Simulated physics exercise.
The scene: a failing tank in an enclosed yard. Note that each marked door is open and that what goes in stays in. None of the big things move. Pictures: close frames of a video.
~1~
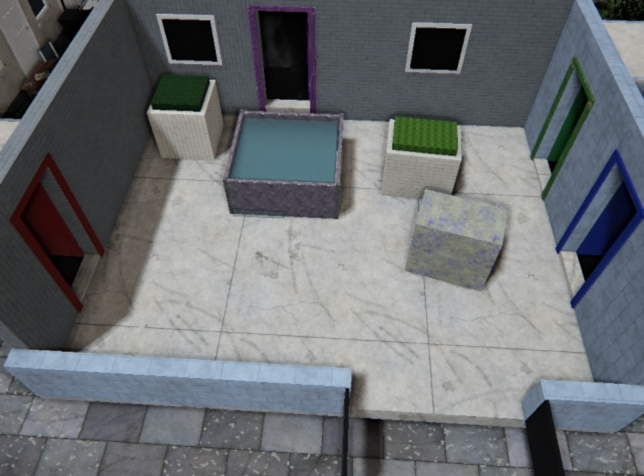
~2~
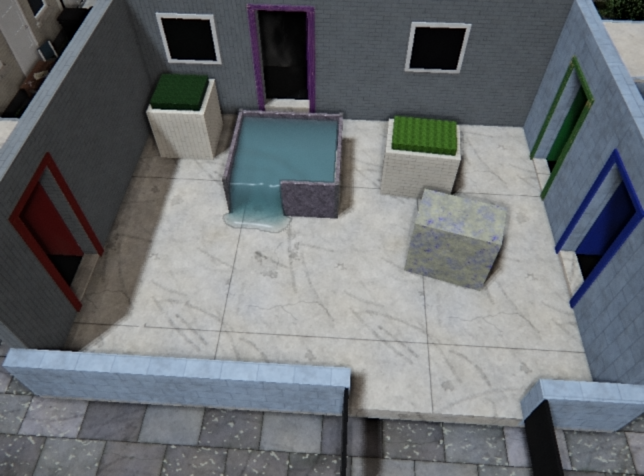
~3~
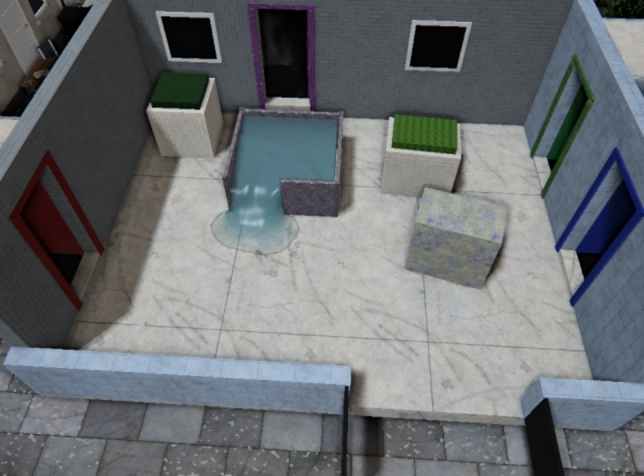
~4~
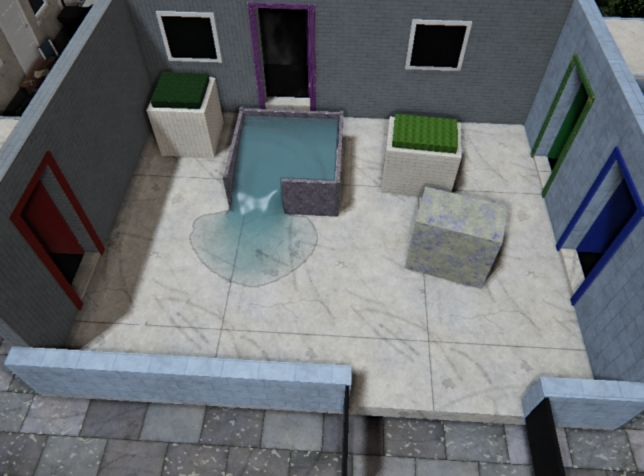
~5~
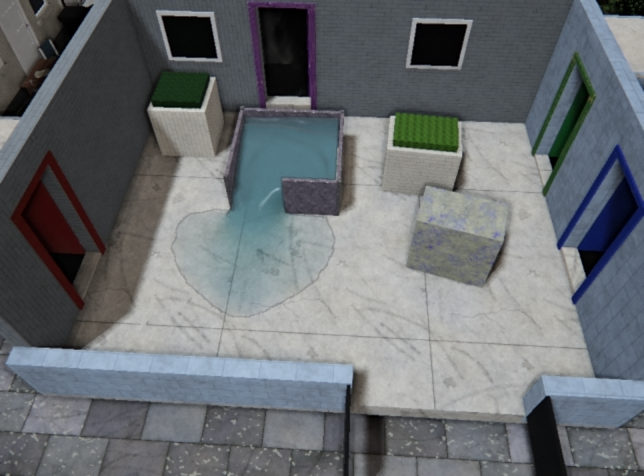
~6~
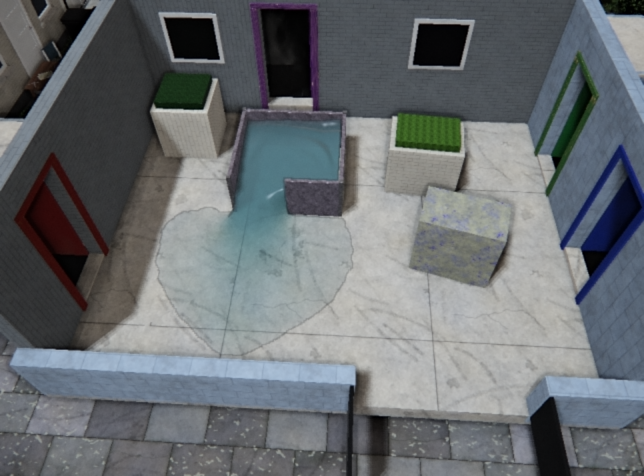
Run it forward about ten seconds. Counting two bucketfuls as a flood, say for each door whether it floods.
Door by door: Red door - flooded; green door - not flooded; purple door - not flooded; blue door - not flooded.
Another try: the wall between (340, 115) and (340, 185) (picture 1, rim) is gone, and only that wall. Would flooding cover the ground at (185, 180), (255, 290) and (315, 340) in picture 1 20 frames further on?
So: Spared, then spared, then wetted.
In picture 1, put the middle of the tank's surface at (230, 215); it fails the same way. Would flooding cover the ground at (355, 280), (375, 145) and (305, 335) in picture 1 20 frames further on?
As listed: Reached, untouched, reached.
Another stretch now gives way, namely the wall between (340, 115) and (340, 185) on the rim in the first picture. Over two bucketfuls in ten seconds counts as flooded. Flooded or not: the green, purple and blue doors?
Log - green door runs over the limit, purple door keeps within bounds, blue door runs over the limit.
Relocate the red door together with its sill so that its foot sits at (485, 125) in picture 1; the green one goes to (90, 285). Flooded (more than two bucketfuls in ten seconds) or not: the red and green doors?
Note - the red door ends up short of it; the green door ends up above it.
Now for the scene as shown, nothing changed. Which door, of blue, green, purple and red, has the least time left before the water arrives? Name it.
I'd go with the door marked red.
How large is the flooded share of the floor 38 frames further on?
I reckon around 65 %.
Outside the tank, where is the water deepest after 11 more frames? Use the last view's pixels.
It should be deepest at about (87, 372).
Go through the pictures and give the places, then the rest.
In the first picture, the water tank at (287, 149) is whole and still.
In the second picture, the front is at (226, 216), out from the gap at (257, 201).
In the third picture, water pours out at (257, 202) and has run to (278, 248).
In the fourth picture, water pours out at (258, 202) and has run to (258, 281).
In the fifth picture, the front is at (231, 309), out from the gap at (259, 201).
In the sixth picture, the front is at (222, 347), out from the gap at (261, 202).
A moment on, water covers 30 % of the floor; the red door wet at the sill, nothing in, the green door not reached, the purple door not reached, the blue door not reached.
Next, water covers 35 % of the floor; the red door under two buckets in, the green door not reached, the purple door not reached, the blue door not reached.
Then, water covers 40 % of the floor; the red door over two buckets in, the green door not reached, the purple door not reached, the blue door not reached.
Later, water covers 65 % of the floor; the red door over two buckets in, the green door wet at the sill, nothing in, the purple door not reached, the blue door wet at the sill, nothing in.
In the end, water covers 95 % of the floor; the red door over two buckets in, the green door wet at the sill, nothing in, the purple door wet at the sill, nothing in, the blue door wet at the sill, nothing in.
